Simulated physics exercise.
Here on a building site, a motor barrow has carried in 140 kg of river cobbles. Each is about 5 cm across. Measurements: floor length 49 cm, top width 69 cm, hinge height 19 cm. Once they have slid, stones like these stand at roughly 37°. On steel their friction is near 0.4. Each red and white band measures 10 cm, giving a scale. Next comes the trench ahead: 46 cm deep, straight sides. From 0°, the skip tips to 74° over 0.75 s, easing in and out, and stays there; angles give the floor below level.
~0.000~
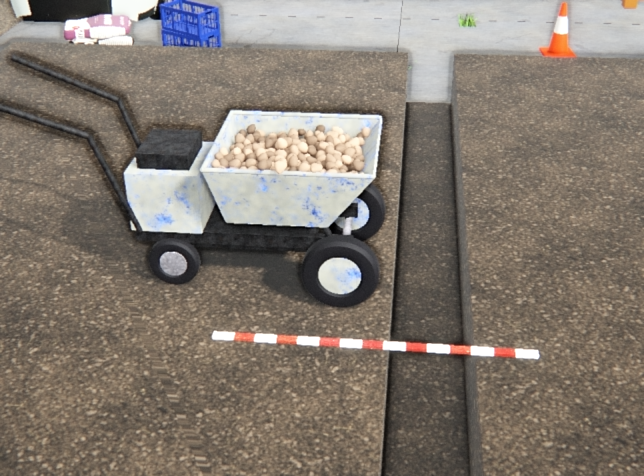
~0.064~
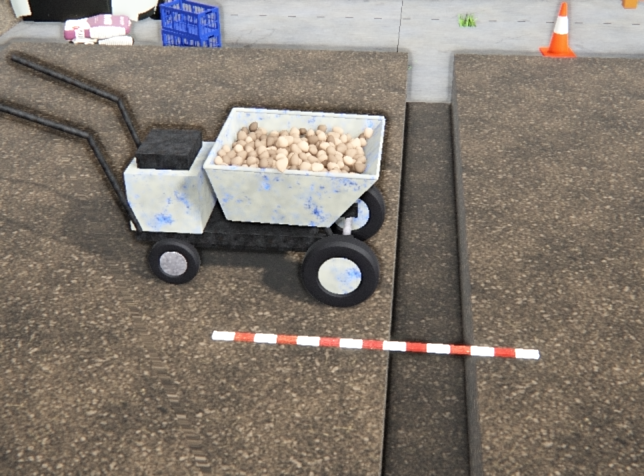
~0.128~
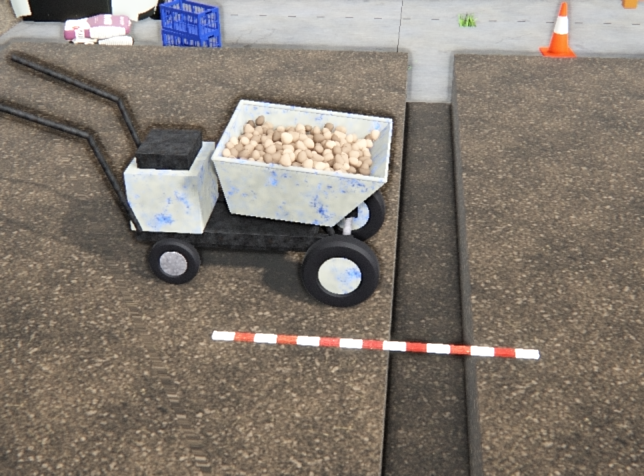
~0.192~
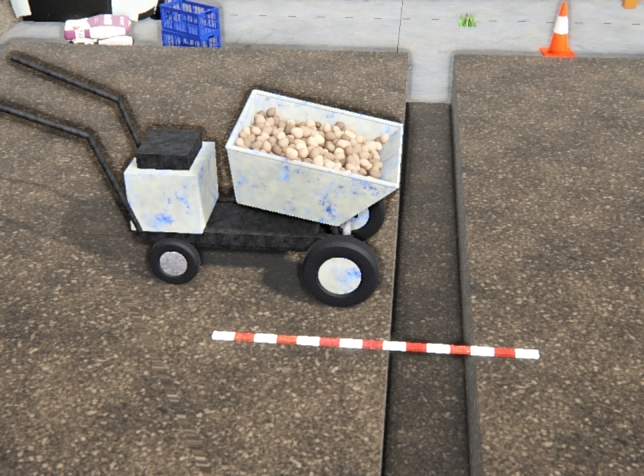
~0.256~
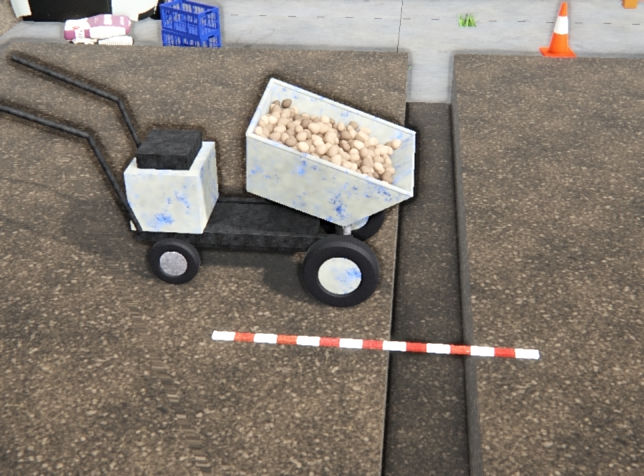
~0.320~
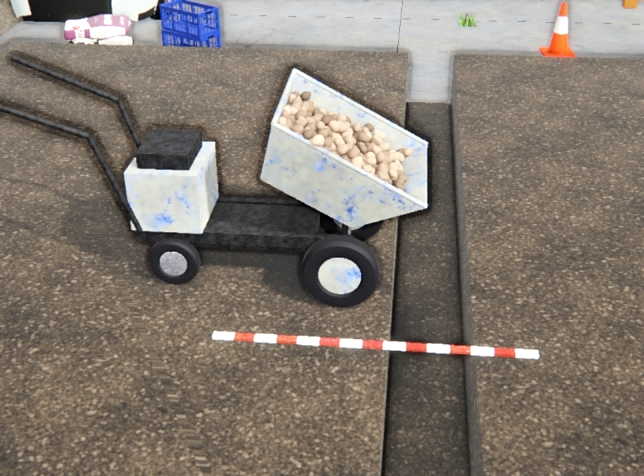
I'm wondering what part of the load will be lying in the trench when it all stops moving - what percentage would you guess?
I would guess about 26 per cent.
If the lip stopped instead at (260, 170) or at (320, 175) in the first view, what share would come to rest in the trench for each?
Near 80 and near 80 percent.
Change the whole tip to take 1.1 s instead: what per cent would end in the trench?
It would be near 35 per cent.
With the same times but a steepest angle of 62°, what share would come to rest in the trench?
Some 25% would finish there.
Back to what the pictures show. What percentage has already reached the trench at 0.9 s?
Some 0 per cent.
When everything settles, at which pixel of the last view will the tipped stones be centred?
Somewhere near pixel (514, 275).
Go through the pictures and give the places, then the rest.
The skip is at 0°, its lip at (374, 177); the top of the load is at (295, 144), in the first frame.
Lip at (377, 178), floor tilted 2°, highest stones at (289, 142); the stones move at 0.3 m/s on average, in the second frame.
The skip is at 6°, its lip at (386, 181); the top of the load is at (288, 138); the stones move at 0.7 m/s on average, in the third frame.
Lip at (398, 187), floor tilted 12°, highest stones at (281, 127); the stones move at 1.0 m/s on average, in the fourth frame.
Lip at (412, 195), floor tilted 20°, highest stones at (285, 116); the stones move at 1.2 m/s on average, in the fifth frame.
The skip is at 29°, its lip at (426, 207); the top of the load is at (296, 104); the stones move at 1.3 m/s on average, in the sixth frame.
After 0.6 s the floor is at 62°; 100 % in the skip; the foremost stones are at (448, 220).
After 0.9 s the floor is at 74°; 63 % in the skip, 2 % in the trench, 35 % past the trench; the foremost stones are at (540, 286).
After 1.2 s the floor is at 74°; 20 % in the skip, 7 % in the trench, 73 % past the trench; the foremost stones are past the picture's edge.
After 3.2 s the floor is at 74°; 0 % in the skip, 26 % in the trench, 74 % past the trench; the foremost stones are past the picture's edge.
